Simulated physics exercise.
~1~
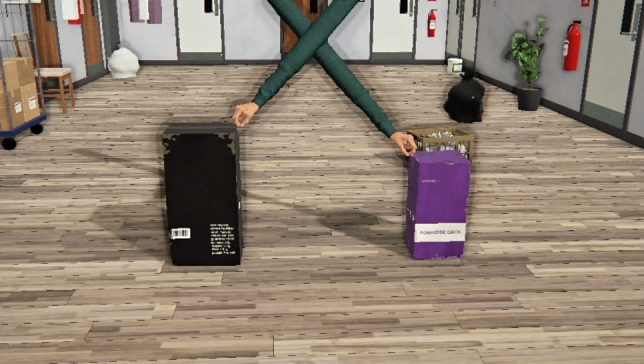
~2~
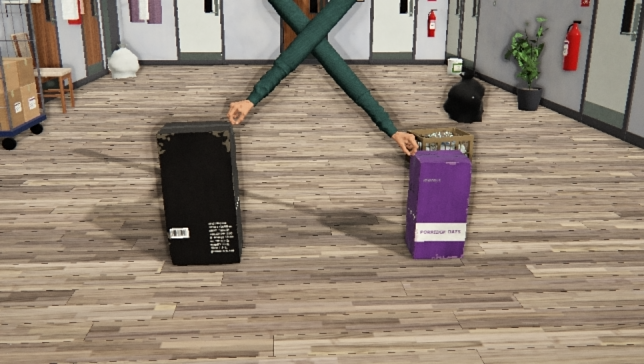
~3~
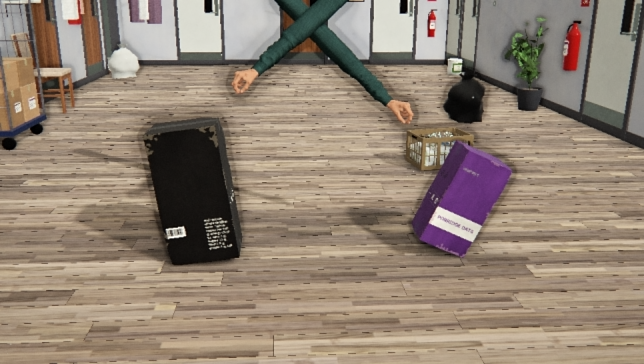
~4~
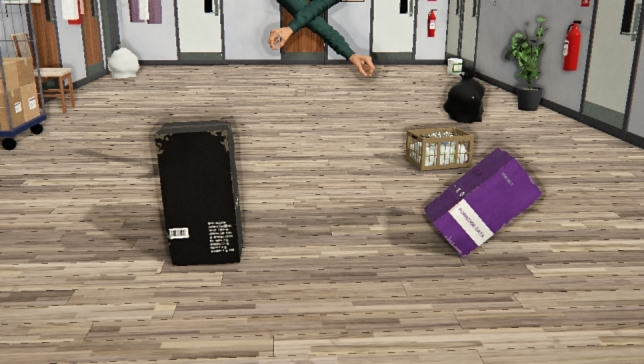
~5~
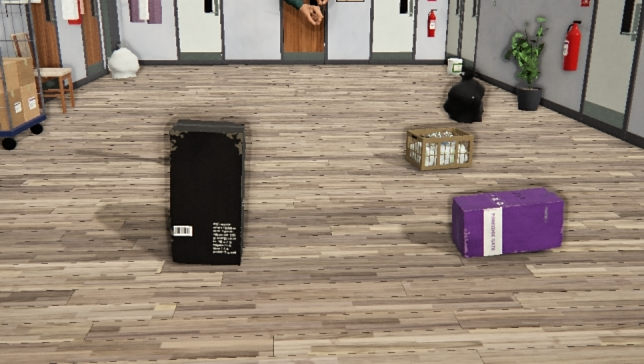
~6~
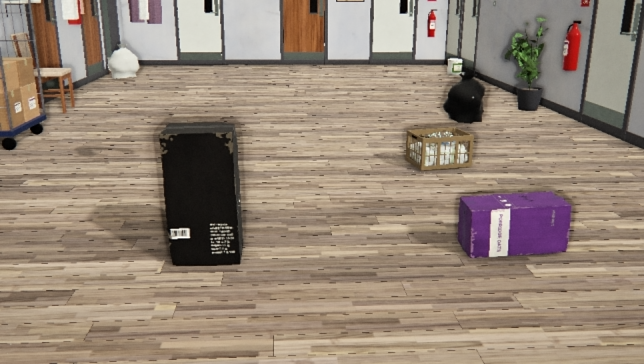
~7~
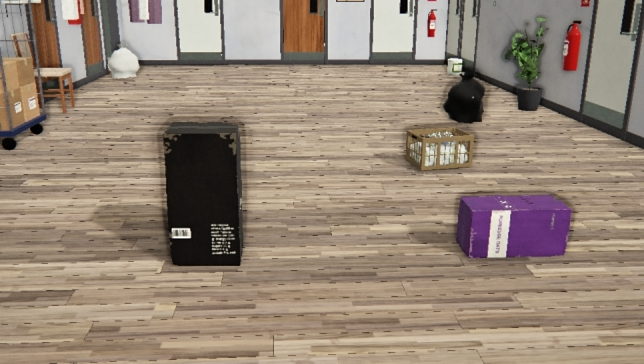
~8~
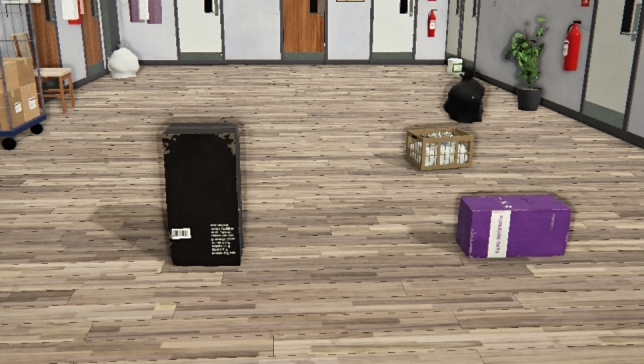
Purple box tipping over to the right onto its side after crossed arms push two tall boxes, the black one rocking but staying upright.
